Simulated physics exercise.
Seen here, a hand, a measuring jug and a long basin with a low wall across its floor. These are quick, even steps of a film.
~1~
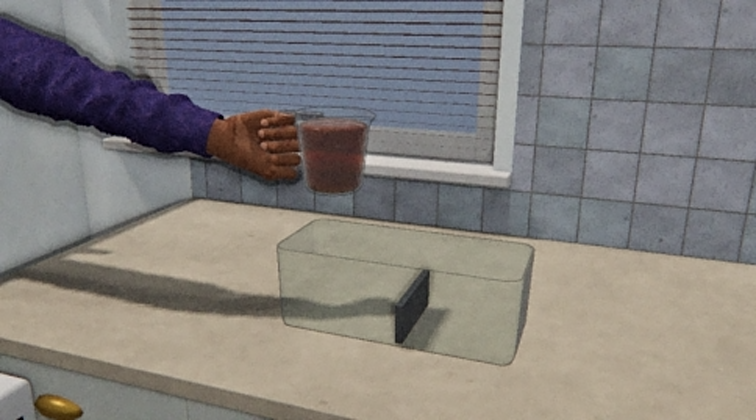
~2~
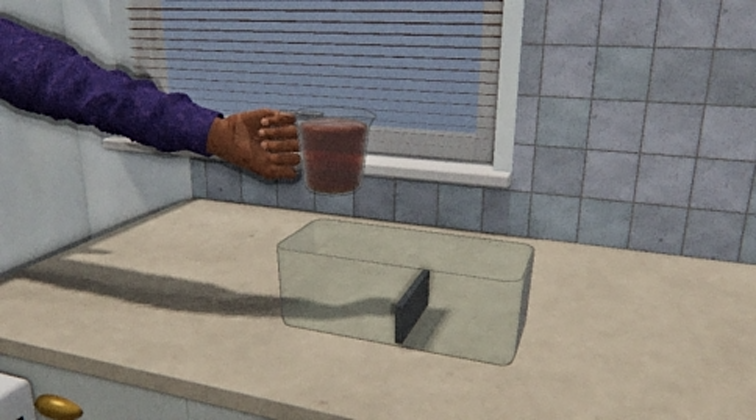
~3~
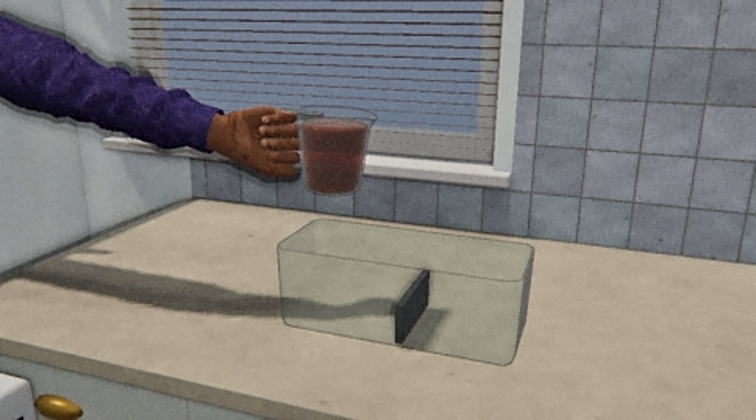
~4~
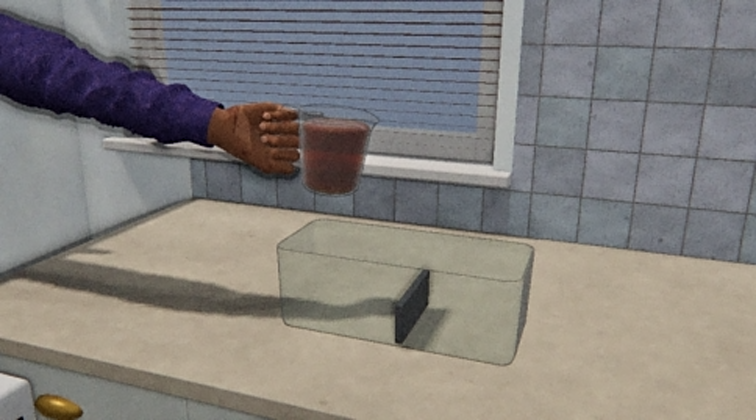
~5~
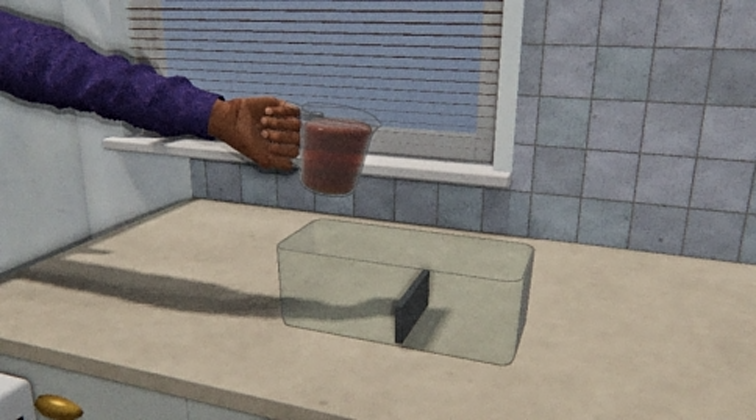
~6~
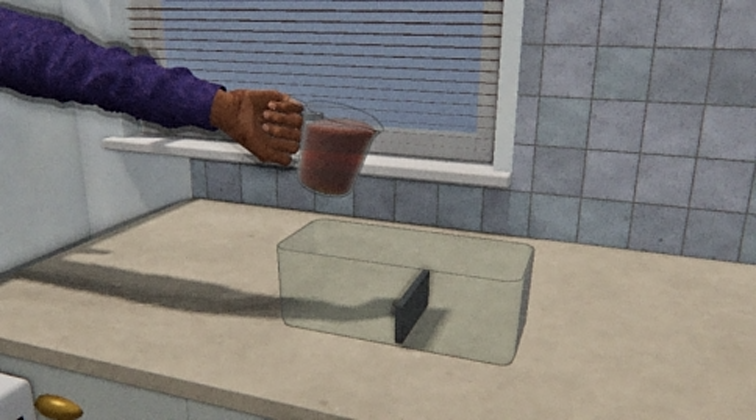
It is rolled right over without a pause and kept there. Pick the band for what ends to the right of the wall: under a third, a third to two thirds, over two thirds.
In the end between a third and two thirds is right of the wall.
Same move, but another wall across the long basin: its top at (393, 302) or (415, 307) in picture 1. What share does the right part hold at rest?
The first gives 85 %, the second 55 %.
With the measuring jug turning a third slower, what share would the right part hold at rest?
Close to 65 per cent.
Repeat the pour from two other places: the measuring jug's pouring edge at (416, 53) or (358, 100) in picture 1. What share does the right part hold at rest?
About 95 and 15 per cent.
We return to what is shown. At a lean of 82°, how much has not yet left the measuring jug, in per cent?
Some 65 per cent.
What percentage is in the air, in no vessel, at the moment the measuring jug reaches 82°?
About 25 per cent.
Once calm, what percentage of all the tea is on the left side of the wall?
About 50 per cent.
A moment on, the measuring jug is tipped on its side and 66 per cent is still to pour, 1 is left of the wall and 10 right of it.
Next, the measuring jug is tipped right over and 9 per cent is still to pour, 32 is left of the wall and 46 right of it.
Then the measuring jug is tipped right over and 0 per cent is still to pour, 51 is left of the wall and 47 right of it.
Later the measuring jug is tipped right over and 0 per cent is still to pour, 51 is left of the wall and 48 right of it.
At rest 51 per cent lies left of the wall, 48 right of it and 1 outside.
